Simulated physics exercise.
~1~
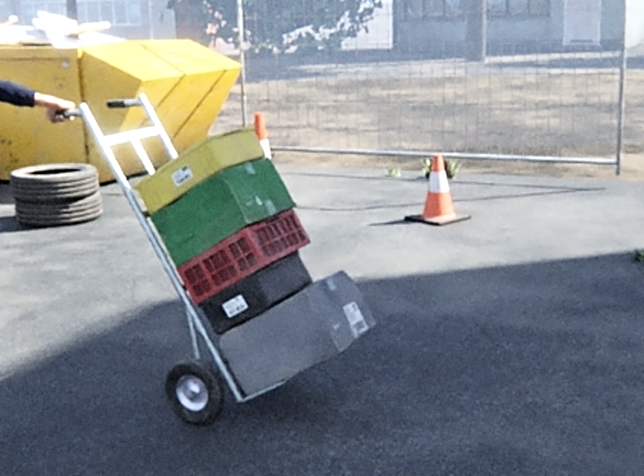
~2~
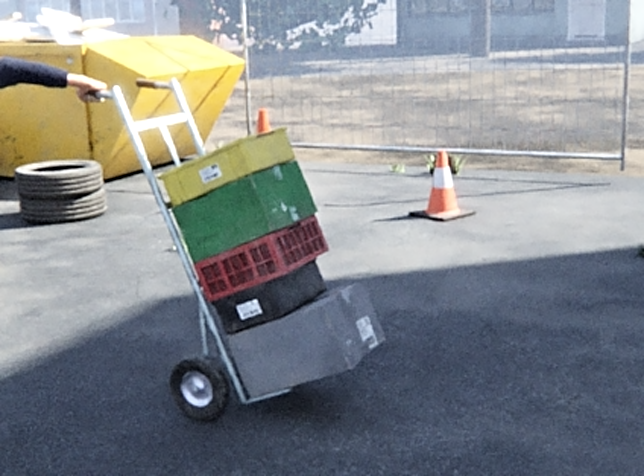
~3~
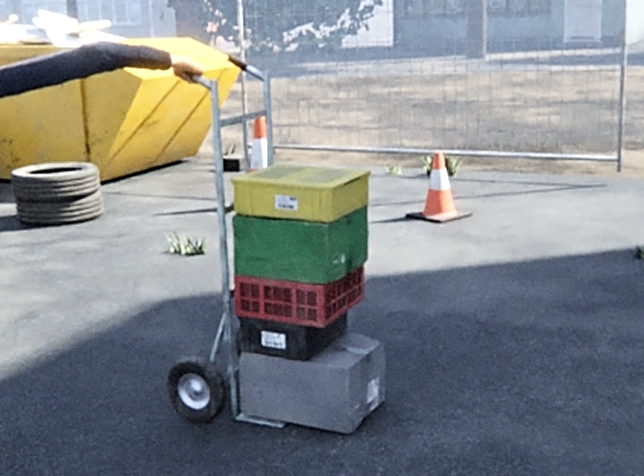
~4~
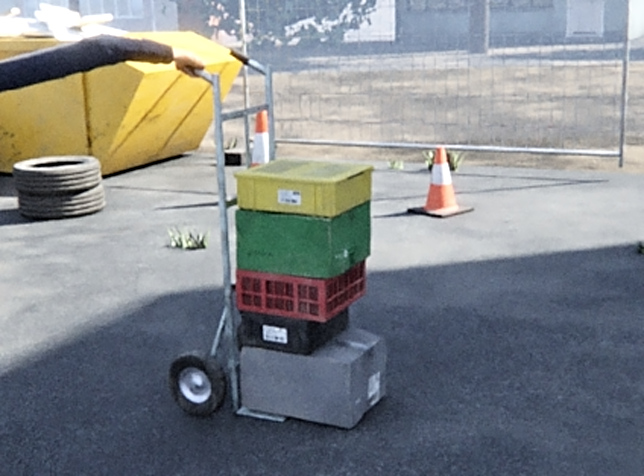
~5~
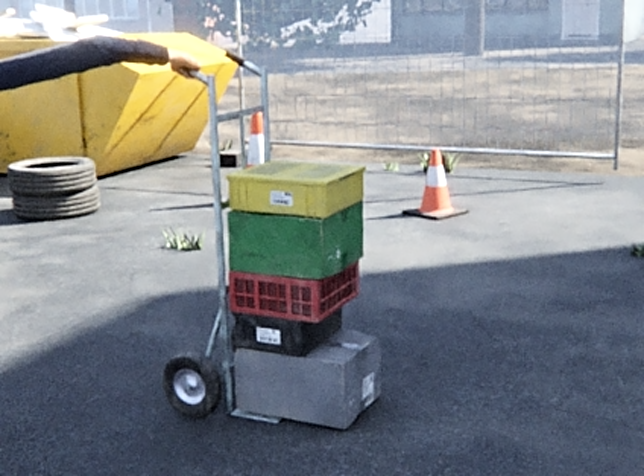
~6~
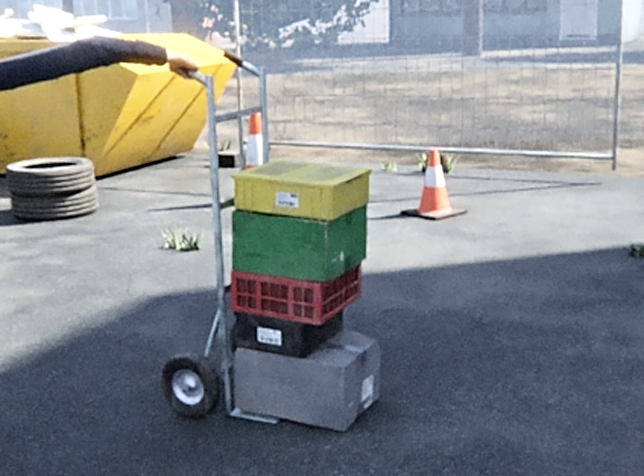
A hand truck stacked with five boxes is tipped upright by an arm and stands still, its stack intact.
